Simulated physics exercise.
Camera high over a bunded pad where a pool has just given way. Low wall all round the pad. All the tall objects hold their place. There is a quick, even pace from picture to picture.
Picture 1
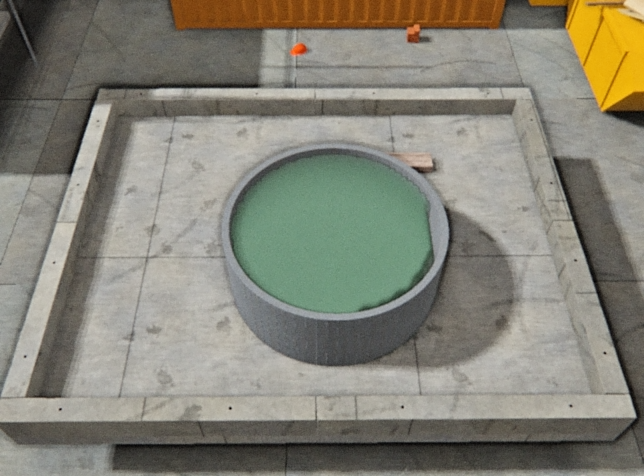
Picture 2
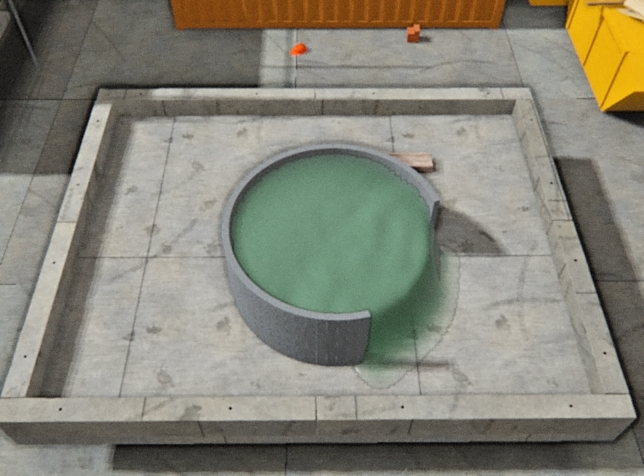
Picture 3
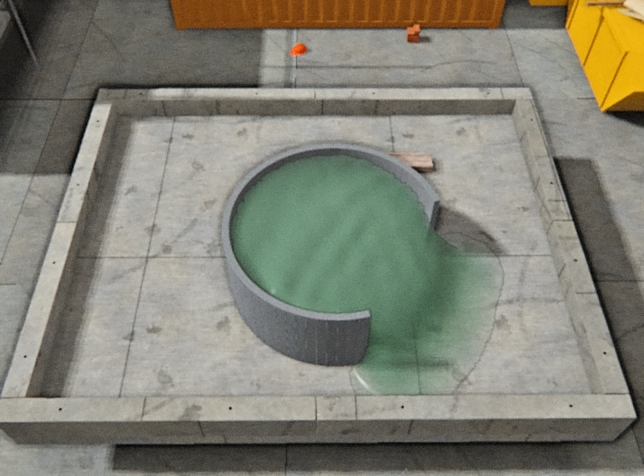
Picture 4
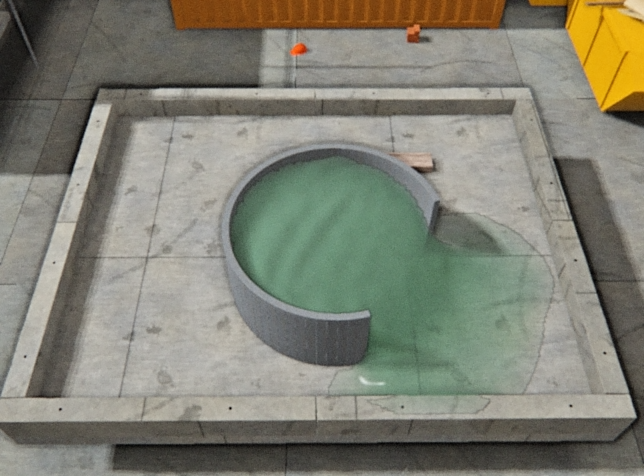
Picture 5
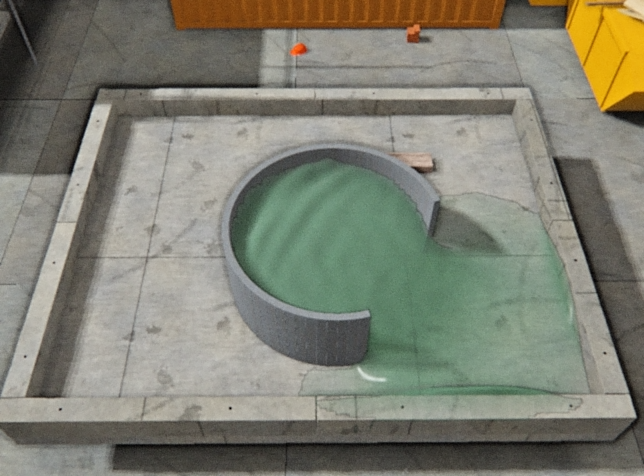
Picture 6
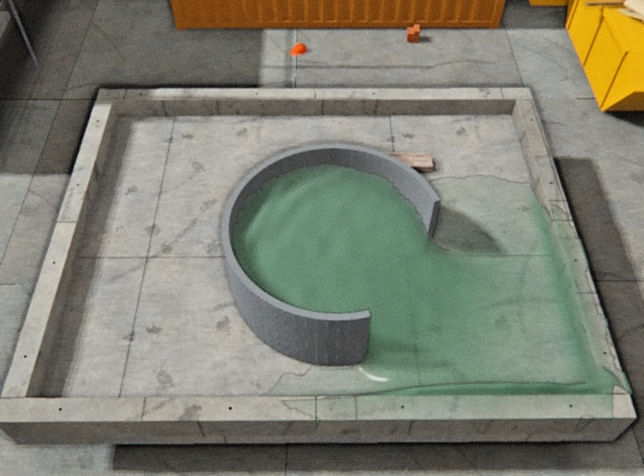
Green water sat still in a round grey pool until the wall's lower right side gave way, then poured through the gap and spread across the concrete pad to the low wall on the right.
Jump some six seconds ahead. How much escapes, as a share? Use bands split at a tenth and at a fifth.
Over a fifth.
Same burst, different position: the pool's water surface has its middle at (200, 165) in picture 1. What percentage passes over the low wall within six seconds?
12 %.
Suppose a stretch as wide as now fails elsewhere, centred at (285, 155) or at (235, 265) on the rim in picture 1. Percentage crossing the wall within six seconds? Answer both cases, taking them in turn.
Case one roughly 14 percent; case two roughly 22 percent.
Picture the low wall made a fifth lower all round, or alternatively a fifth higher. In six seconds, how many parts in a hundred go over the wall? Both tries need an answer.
I'd put the first at around 32 percent and the second at around 16 percent.
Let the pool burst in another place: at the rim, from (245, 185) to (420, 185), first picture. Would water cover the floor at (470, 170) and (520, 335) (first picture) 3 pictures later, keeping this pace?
Going through them in order gives waterlogged, still bare.
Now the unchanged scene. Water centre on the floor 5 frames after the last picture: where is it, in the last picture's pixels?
Point: (402, 300).
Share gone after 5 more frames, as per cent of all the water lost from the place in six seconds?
About 30 per cent.
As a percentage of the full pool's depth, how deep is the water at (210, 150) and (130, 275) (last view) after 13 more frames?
Respectively, around 0 and 0 percent.
A moment on, water covers 30 % of the floor; the low wall has let 3 % over.
Next, water covers 30 % of the floor; the low wall has let 7 % over.
Then, water covers 45 % of the floor; the low wall has let 20 % over.
Later, water covers 65 % of the floor; the low wall has let 23 % over.
In the end, water covers 80 % of the floor; the low wall has let 23 % over.
